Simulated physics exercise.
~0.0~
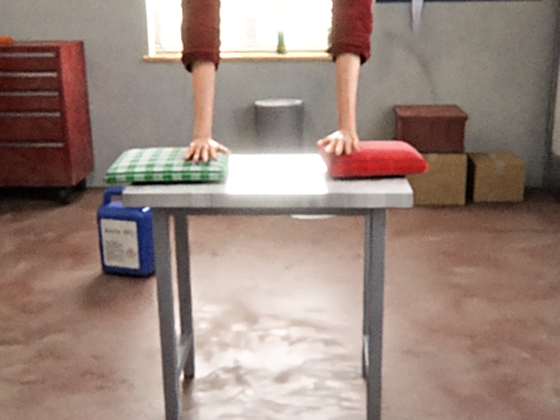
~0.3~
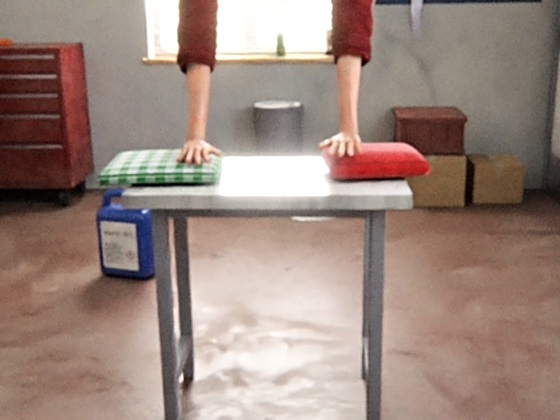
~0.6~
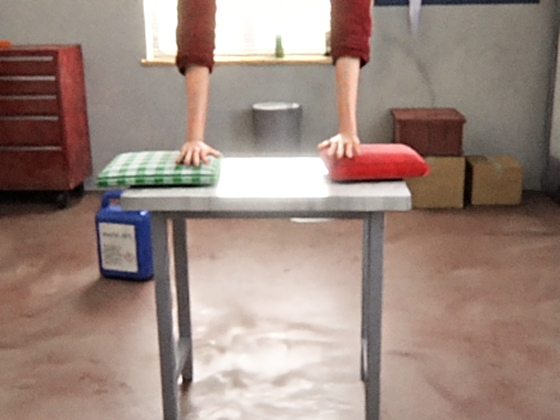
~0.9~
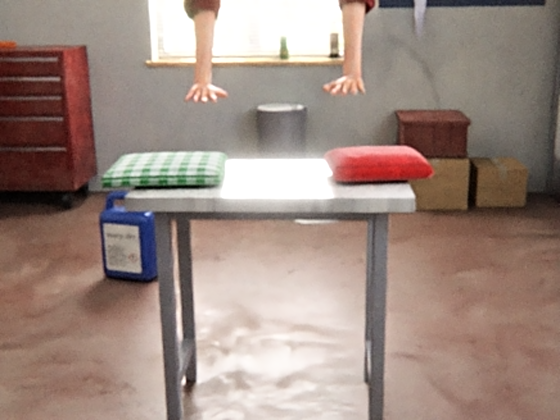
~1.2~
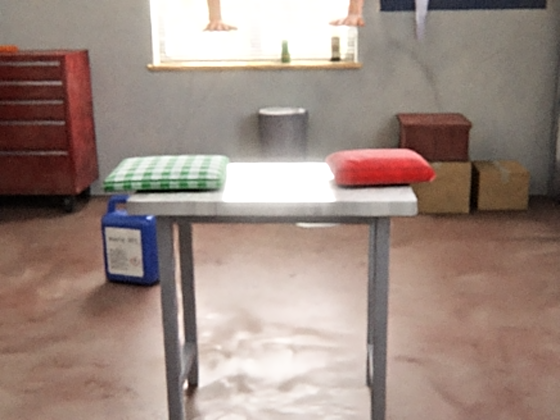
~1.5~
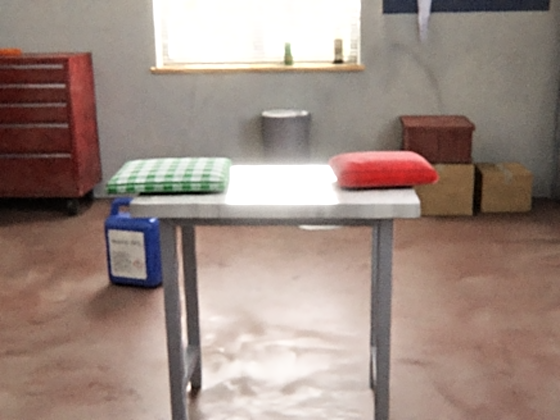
In this clip, two hands rest on a green checked pad and a red cushion-like sack at either side of a small table, then let go and rise out of view, leaving both items lying on the tabletop.
